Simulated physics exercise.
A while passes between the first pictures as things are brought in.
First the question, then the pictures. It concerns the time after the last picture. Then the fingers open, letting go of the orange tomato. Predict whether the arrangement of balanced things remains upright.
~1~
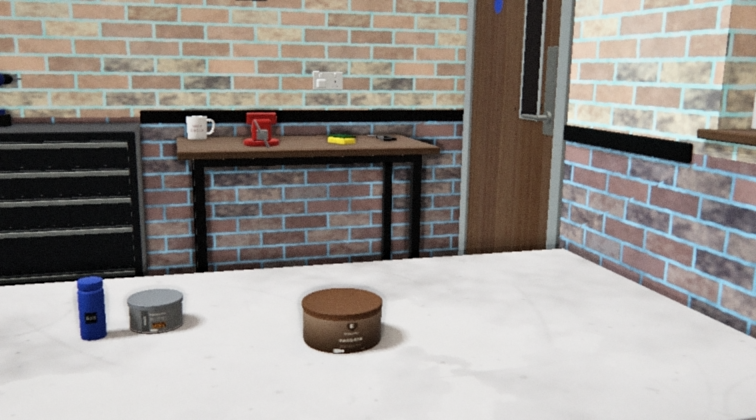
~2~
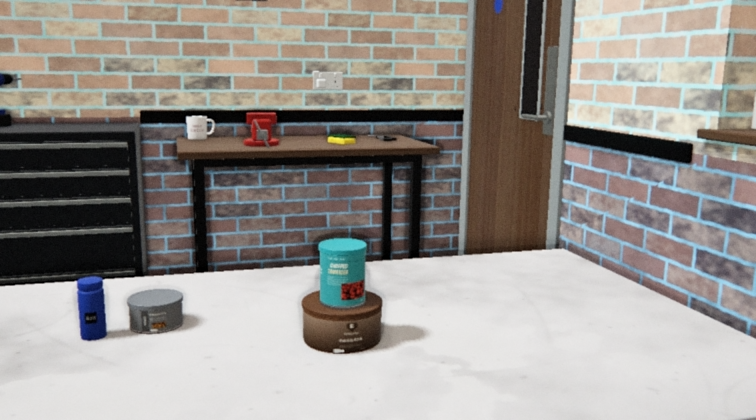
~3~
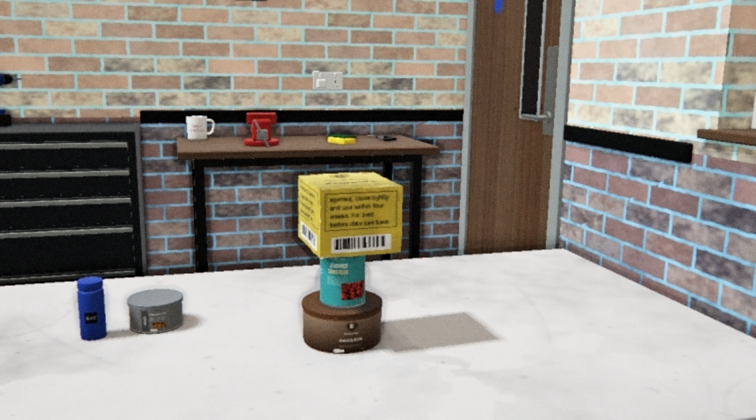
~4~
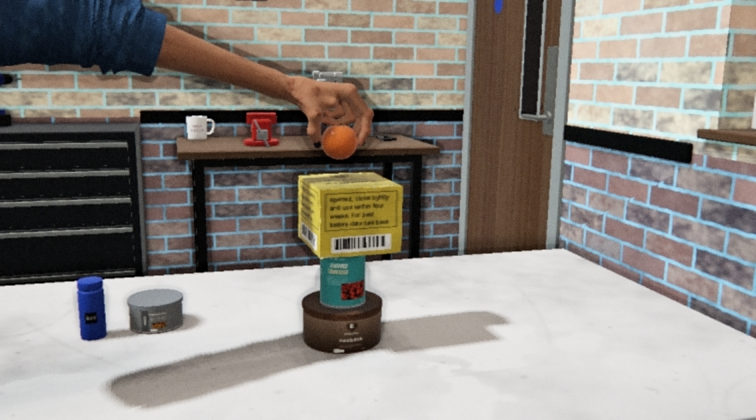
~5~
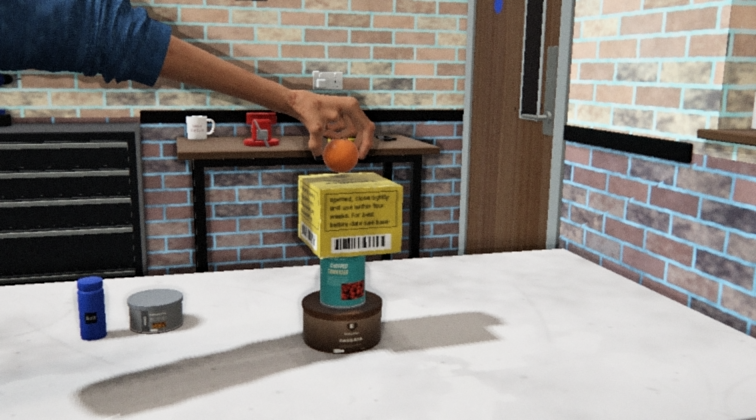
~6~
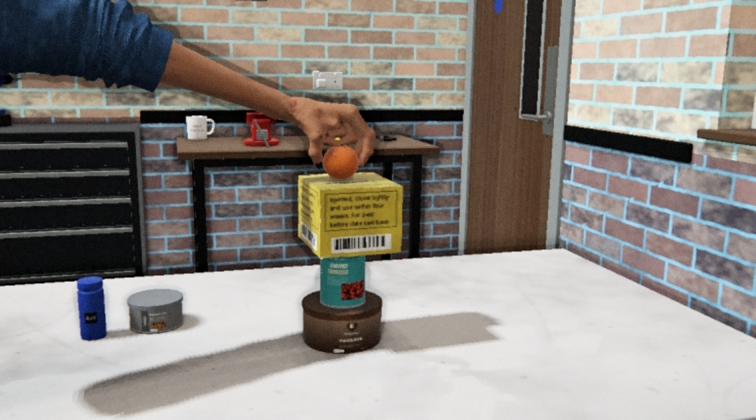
I expect everything to stay in place.
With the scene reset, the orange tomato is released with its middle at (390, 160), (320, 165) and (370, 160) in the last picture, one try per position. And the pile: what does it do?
First, it loses its balance; second, it holds; third, it holds.
Then, 0.50 s later than the last frame, all is still.
Then, 1.30 s later than the last frame, things are still on the move.
Then, 2.00 s later than the last frame, orange tomato resting near (341, 163).
When it is over, all 6 as before. End places, in pixels of the last picture, orange tomato near (341, 163). The pile keeps its balance.
